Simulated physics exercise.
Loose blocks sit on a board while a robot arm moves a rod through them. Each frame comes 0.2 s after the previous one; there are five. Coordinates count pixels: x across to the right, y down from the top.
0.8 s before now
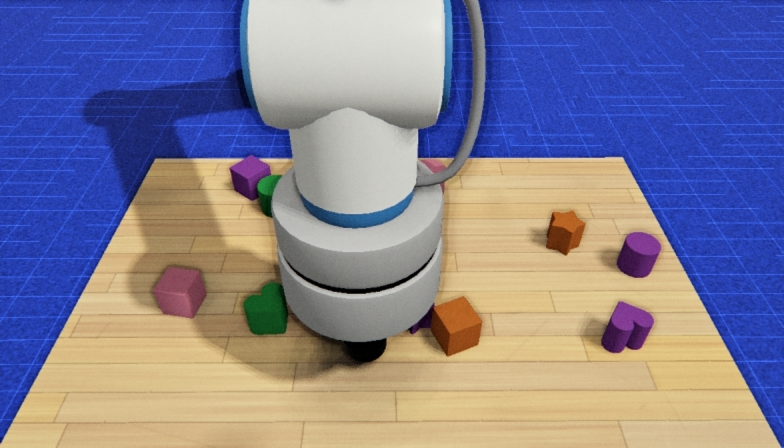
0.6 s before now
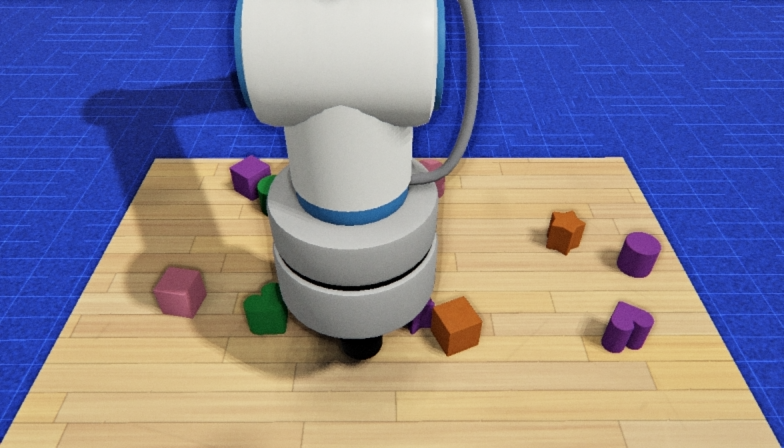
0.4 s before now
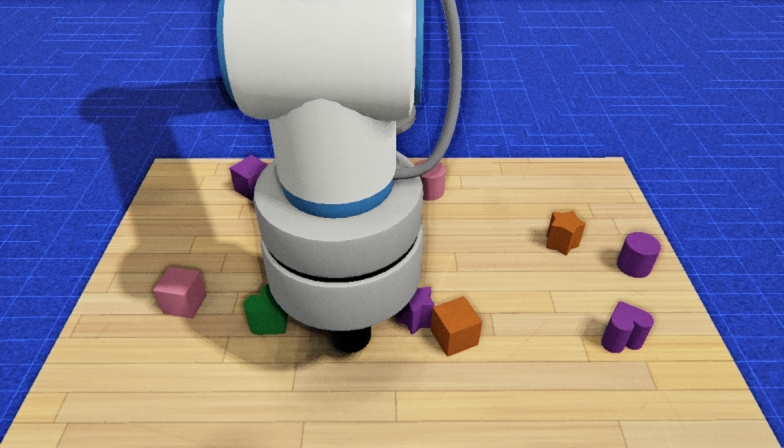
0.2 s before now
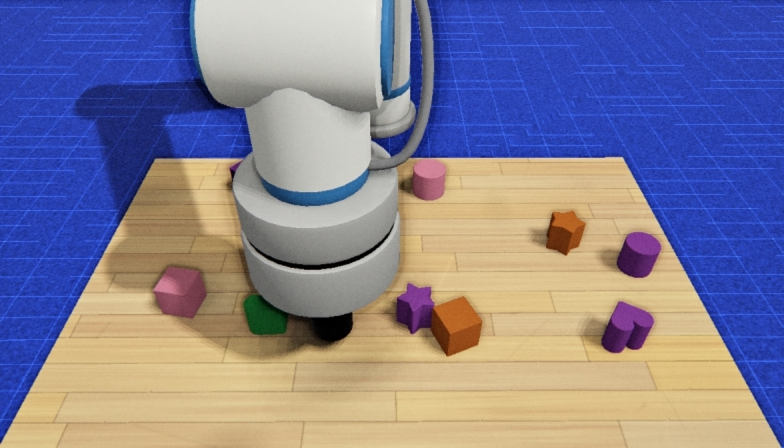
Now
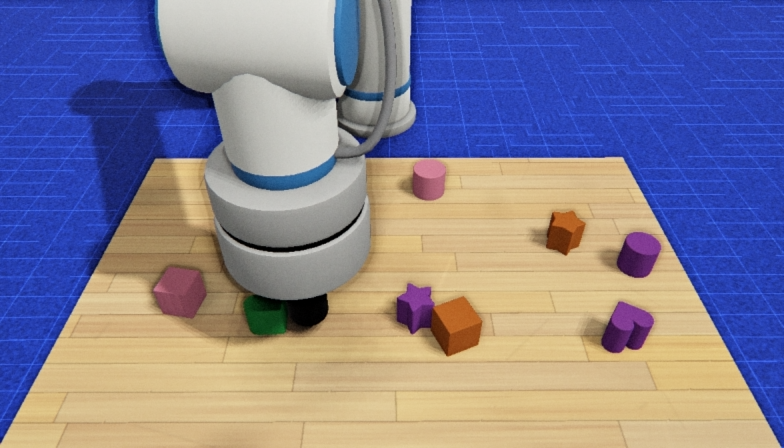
A white and grey robot arm with blue bands stands over a pale wooden board on a blue floor, seen from a fixed, raised view in front. Around it lie a pink cube and green block at left, a purple star and orange cube near the middle, and orange and purple blocks at right. The arm moves left and slightly back, carrying its black tip towards the green block, while the blocks stay still.
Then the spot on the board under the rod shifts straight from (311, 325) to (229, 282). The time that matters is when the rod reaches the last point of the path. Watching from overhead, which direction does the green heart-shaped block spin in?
It goes round opposite to clock hands.
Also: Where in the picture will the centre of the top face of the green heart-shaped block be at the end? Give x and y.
At roughly (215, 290).
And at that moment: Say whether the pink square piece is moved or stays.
It will remain on its spot.
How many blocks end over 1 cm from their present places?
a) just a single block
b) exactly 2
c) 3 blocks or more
Choice a: Just a single block.
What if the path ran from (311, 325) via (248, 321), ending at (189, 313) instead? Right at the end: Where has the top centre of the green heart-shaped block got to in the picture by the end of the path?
The middle of its top is at (147, 284).
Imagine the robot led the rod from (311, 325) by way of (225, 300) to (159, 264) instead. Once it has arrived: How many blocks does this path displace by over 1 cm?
Blocks that move over 1 cm: Two.
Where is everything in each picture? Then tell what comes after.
Lower end of the rod (366, 346), tops of blocks, pink square piece (176, 280), green heart-shaped block (266, 298), in the first picture.
Rod (362, 344), blocks as before, in the second picture.
Rod (351, 338), blocks as before, in the third picture.
Rod (333, 327), blocks as before, in the fourth picture.
Rod (309, 313), pink square piece (176, 280), green heart-shaped block (266, 298), in the fifth picture.
On the path given first. One third of the way, rod (279, 297); green heart-shaped block (239, 292), turned 25° anticlockwise.
Two thirds of the way, rod (251, 282); green heart-shaped block (216, 290), turned 50° anticlockwise.
At the end, rod (225, 269); pink square piece not moved; green heart-shaped block (215, 290), turned 55° anticlockwise.
